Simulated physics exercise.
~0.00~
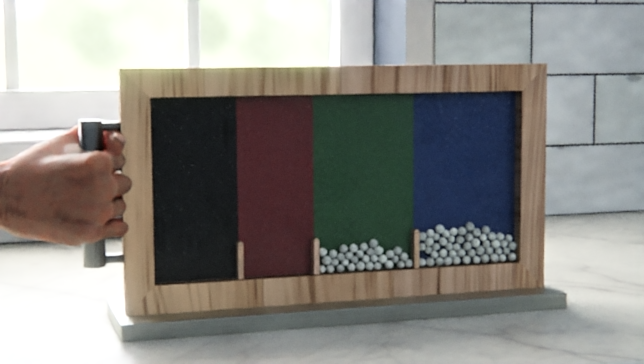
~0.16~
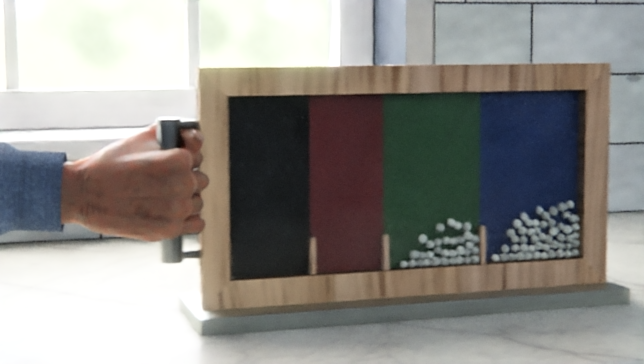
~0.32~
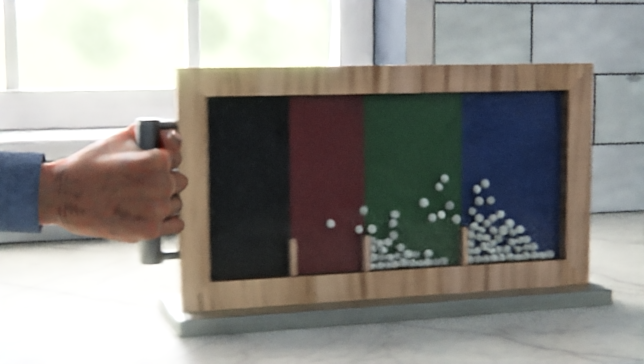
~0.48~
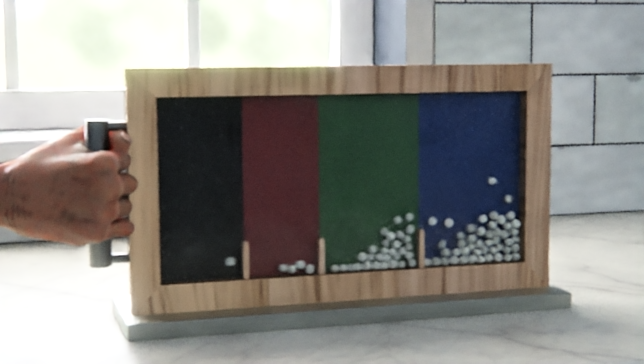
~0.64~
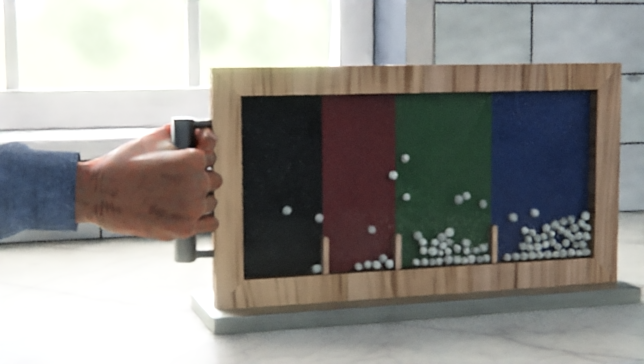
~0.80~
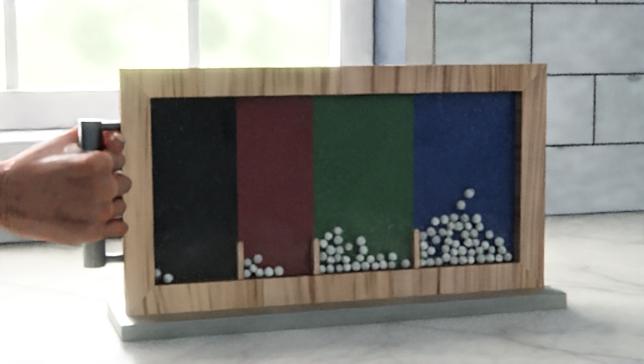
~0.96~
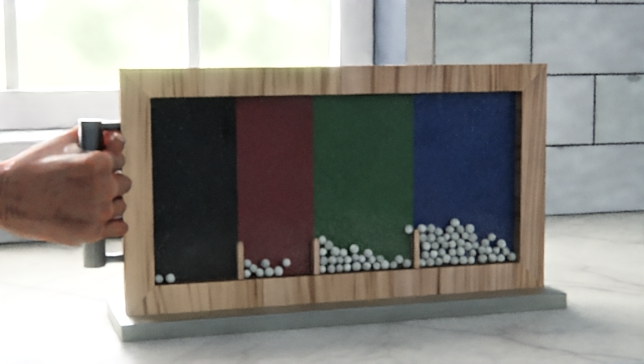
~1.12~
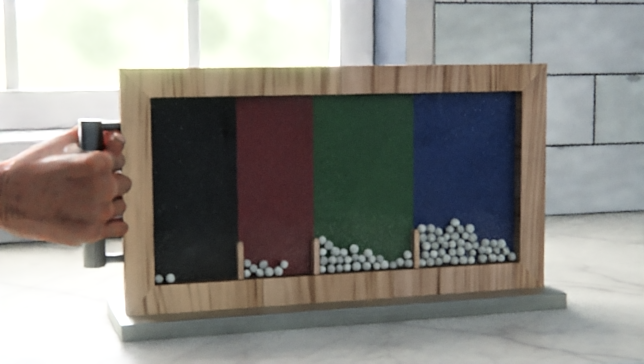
On a pale marble counter before a bright window and a tiled wall, seen level from a still camera, a hand at the left grips the dark handle of a flat, wood-framed case. Its backing is striped black, red, green and blue, and small whitish pills lie in the green and blue strips. The hand slides the case right and back left repeatedly, and the pills heap up and scatter. Some hop the low dividers into red, and a few reach black. The case stops where it began, and the pills settle, most in blue and green.
